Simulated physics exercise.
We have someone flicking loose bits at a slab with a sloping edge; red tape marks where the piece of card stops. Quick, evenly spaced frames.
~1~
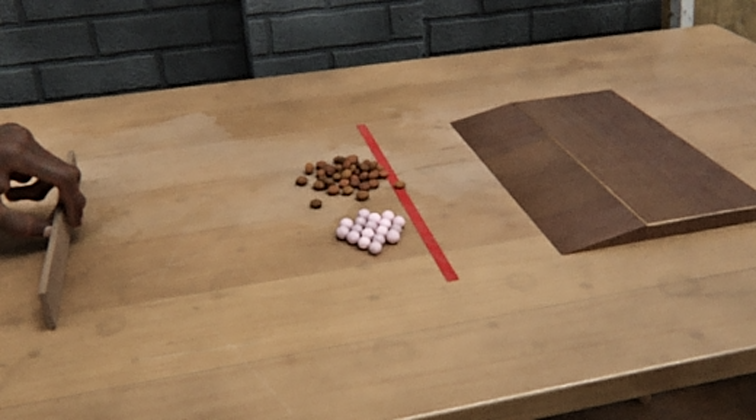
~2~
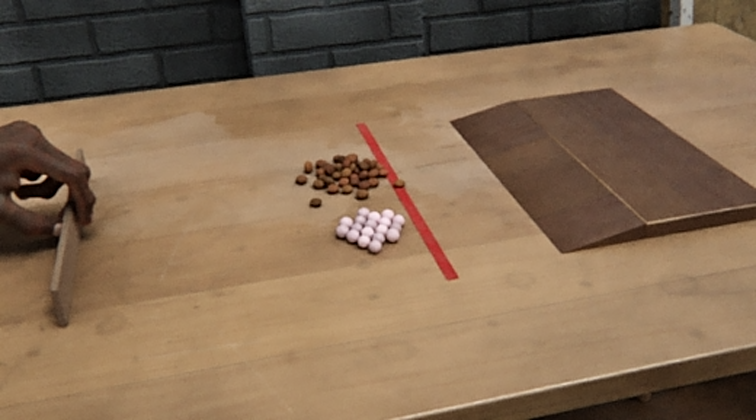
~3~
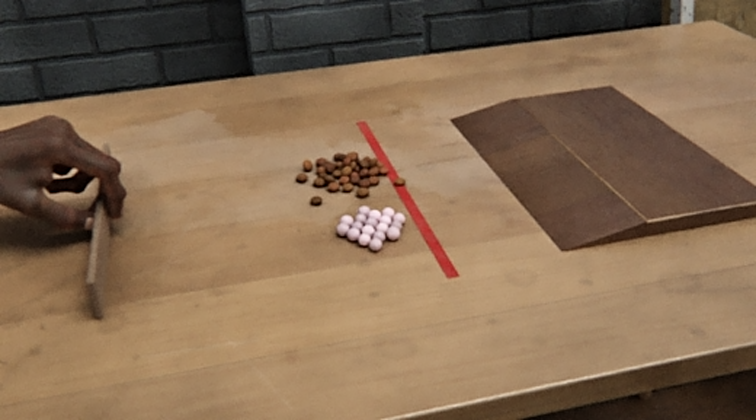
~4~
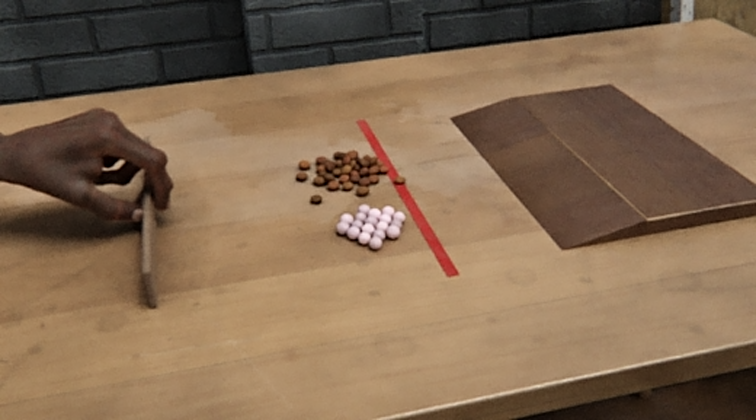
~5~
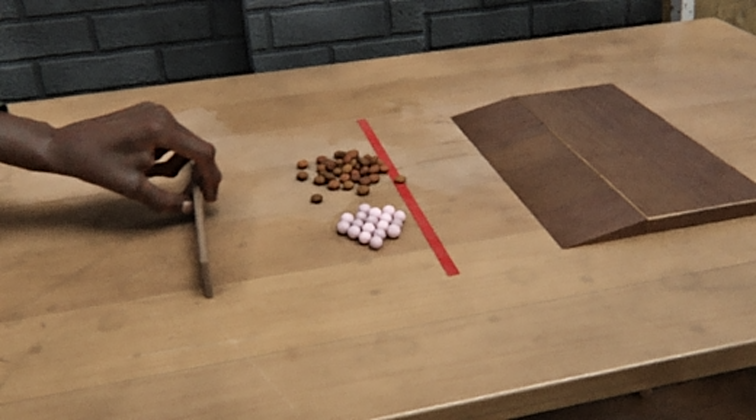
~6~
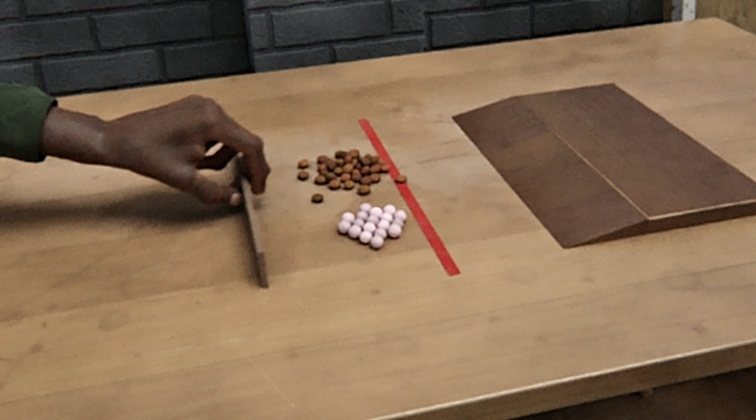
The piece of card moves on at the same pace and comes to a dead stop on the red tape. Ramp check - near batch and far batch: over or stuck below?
Near batch - over; far batch - stuck below.
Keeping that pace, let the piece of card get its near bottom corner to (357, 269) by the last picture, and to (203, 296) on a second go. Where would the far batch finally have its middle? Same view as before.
I'd put it around (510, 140) on the first run and around (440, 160) on the second.
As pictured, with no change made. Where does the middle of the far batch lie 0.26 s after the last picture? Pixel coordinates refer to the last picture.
Its middle sits close to (436, 157) in the last picture.
Then, 0.12 s on from there, piece of card still moving, near (339, 164); near batch the whole lot short of the ramp; far batch the whole lot short of the ramp.
Then, 0.26 s on from there, piece of card stopped at the red tape; near batch a little on the ramp, the bulk short of the ramp; far batch the whole lot short of the ramp.
Then, 0.54 s on from there, piece of card stopped at the red tape; near batch the whole lot past the top; far batch a little on the ramp, the bulk short of the ramp.
In the end, piece of card stopped at the red tape; near batch the whole lot past the top; far batch none at all past the top, a little on the ramp, the bulk short of the ramp.
